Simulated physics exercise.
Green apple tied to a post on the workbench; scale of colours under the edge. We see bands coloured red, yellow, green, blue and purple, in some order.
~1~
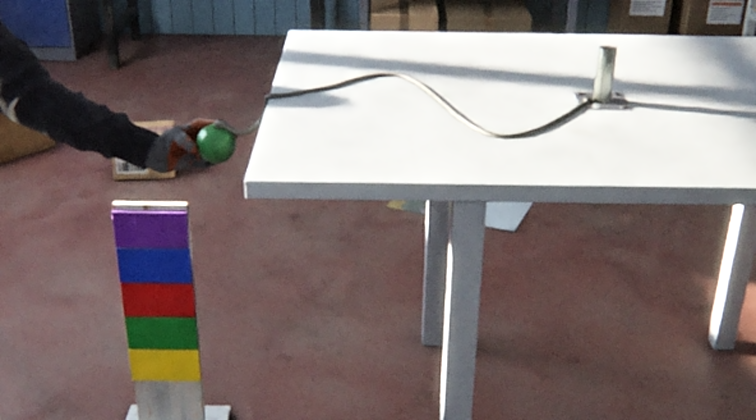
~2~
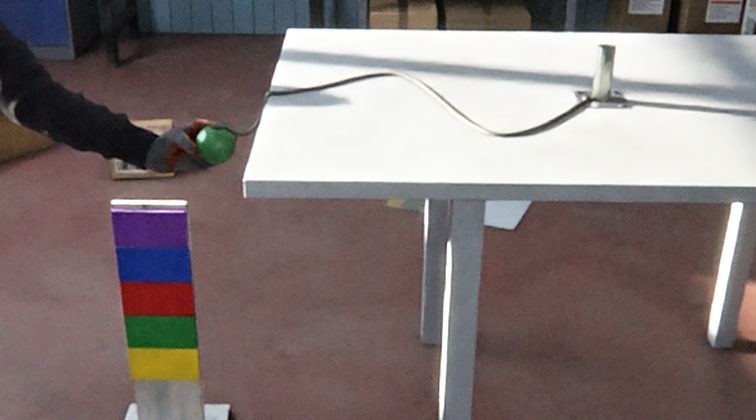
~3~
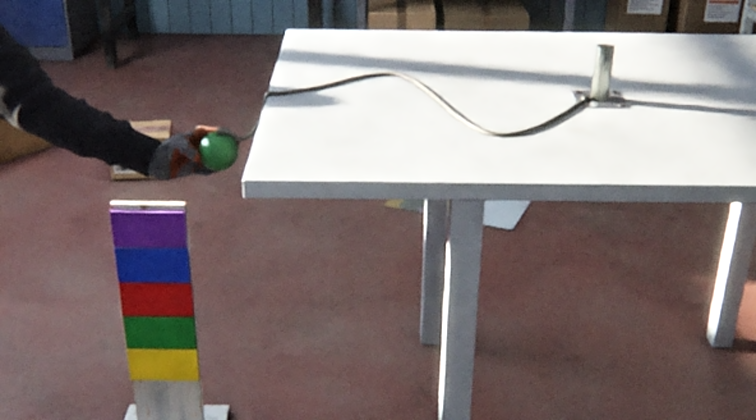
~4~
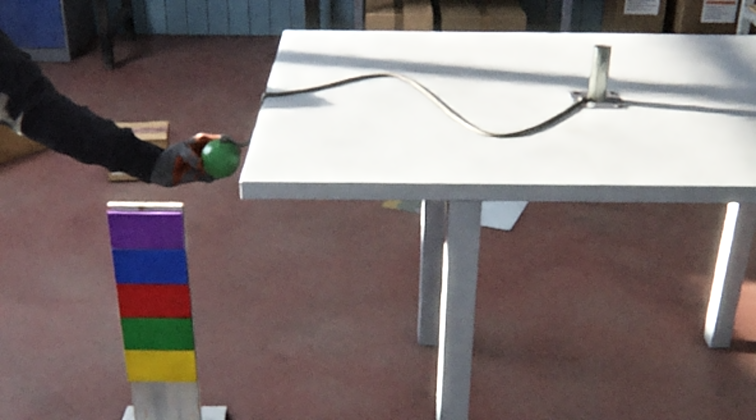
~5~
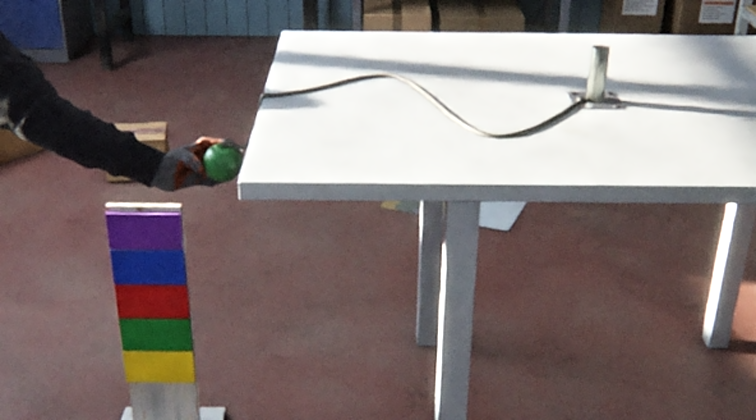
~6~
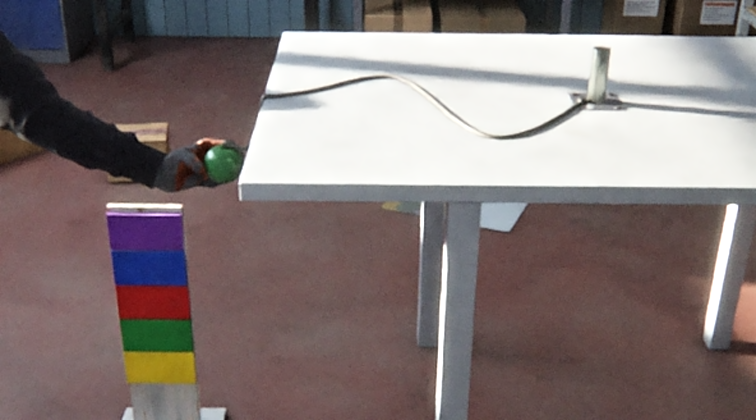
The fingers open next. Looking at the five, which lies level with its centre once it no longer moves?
The green one lies level with its centre.
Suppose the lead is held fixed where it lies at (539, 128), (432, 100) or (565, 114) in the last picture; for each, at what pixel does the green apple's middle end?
That would be (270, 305) for the first, (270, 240) for the second and (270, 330) for the third.
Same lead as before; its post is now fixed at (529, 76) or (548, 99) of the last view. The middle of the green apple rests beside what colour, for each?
Yellow; yellow.
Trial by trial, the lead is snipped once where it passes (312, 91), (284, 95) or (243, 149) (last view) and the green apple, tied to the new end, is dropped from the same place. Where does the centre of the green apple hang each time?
So, going through them: (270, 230) first, (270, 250) next, (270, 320) last.
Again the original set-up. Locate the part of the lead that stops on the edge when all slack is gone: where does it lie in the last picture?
Around (402, 80).
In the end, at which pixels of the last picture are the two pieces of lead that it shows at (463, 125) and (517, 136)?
To (400, 106) for the first and to (462, 104) for the second.
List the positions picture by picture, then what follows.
Green apple (216, 144); purple (151, 231); blue (154, 266); red (158, 301); green (161, 334); yellow (165, 366), in the first picture.
Green apple (216, 144); lead through (564, 114) (493, 134) (437, 98) (384, 74) (298, 91), in the second picture.
Green apple (218, 151), in the third picture.
Green apple (221, 159); lead through (560, 115) (489, 135) (434, 99) (380, 75) (294, 92), in the fourth picture.
Green apple (223, 163), in the fifth picture.
Green apple (224, 164); lead through (559, 117) (488, 136) (433, 101) (379, 77) (293, 94), in the sixth picture.
A little later, apple near (239, 314); level with red.
Next, apple near (292, 331); level with red.
Later still, apple near (258, 341); level with green.
When it is over, apple near (272, 344); level with green. At green.
